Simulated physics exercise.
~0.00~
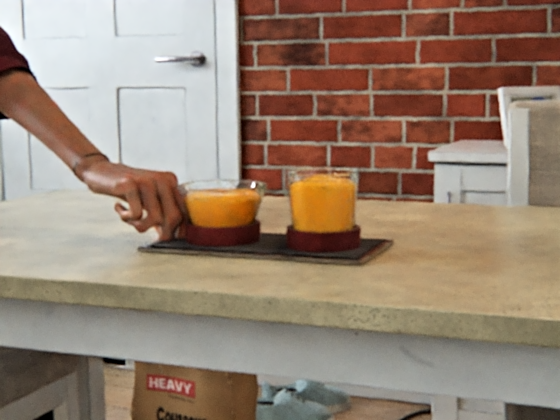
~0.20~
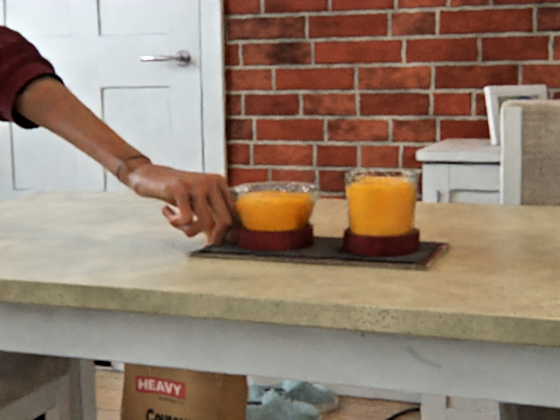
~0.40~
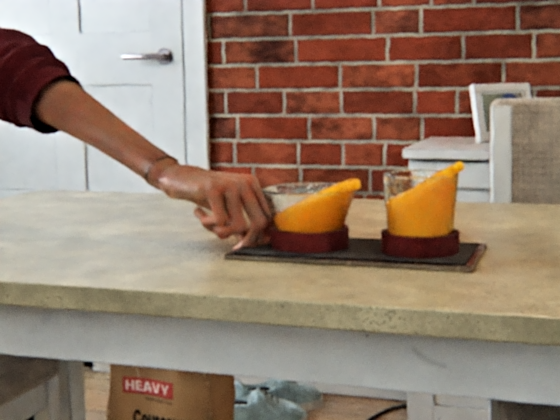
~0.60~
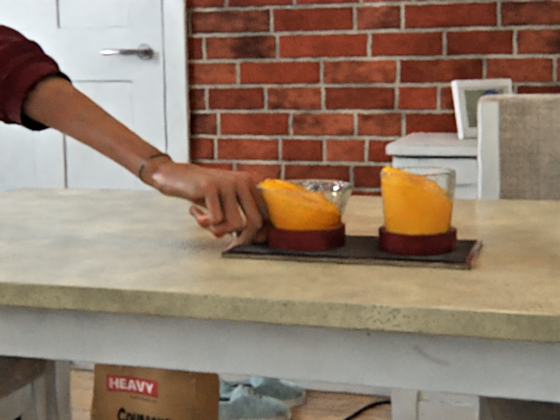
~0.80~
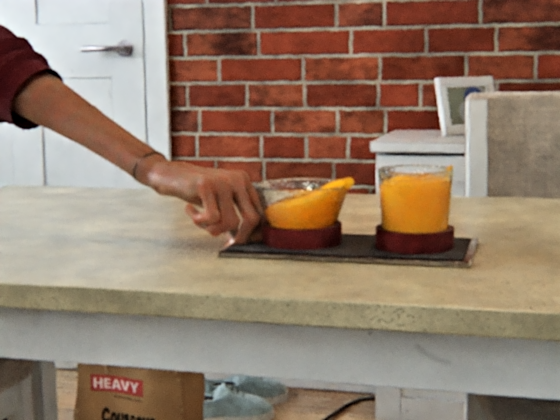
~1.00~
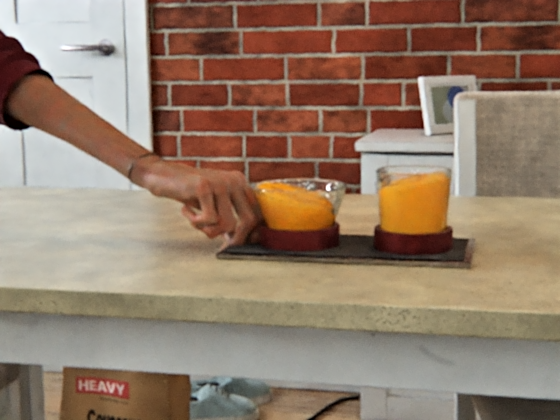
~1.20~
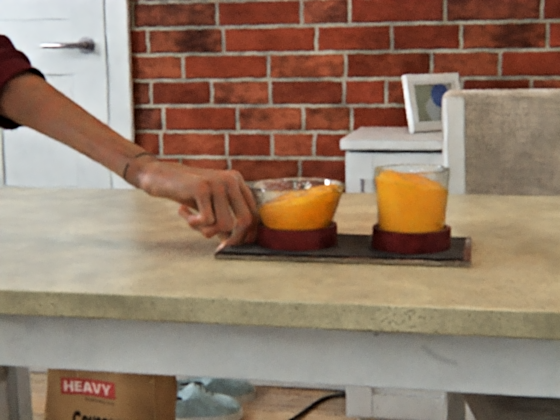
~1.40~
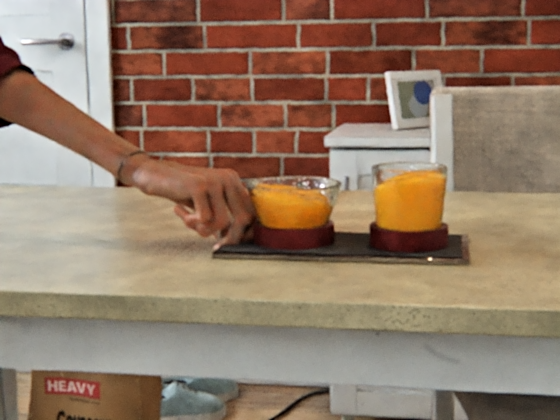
A hand sliding a dark tray with two glasses of orange juice rightward, then stopping, the juice sloshing steeply before nearly settling.
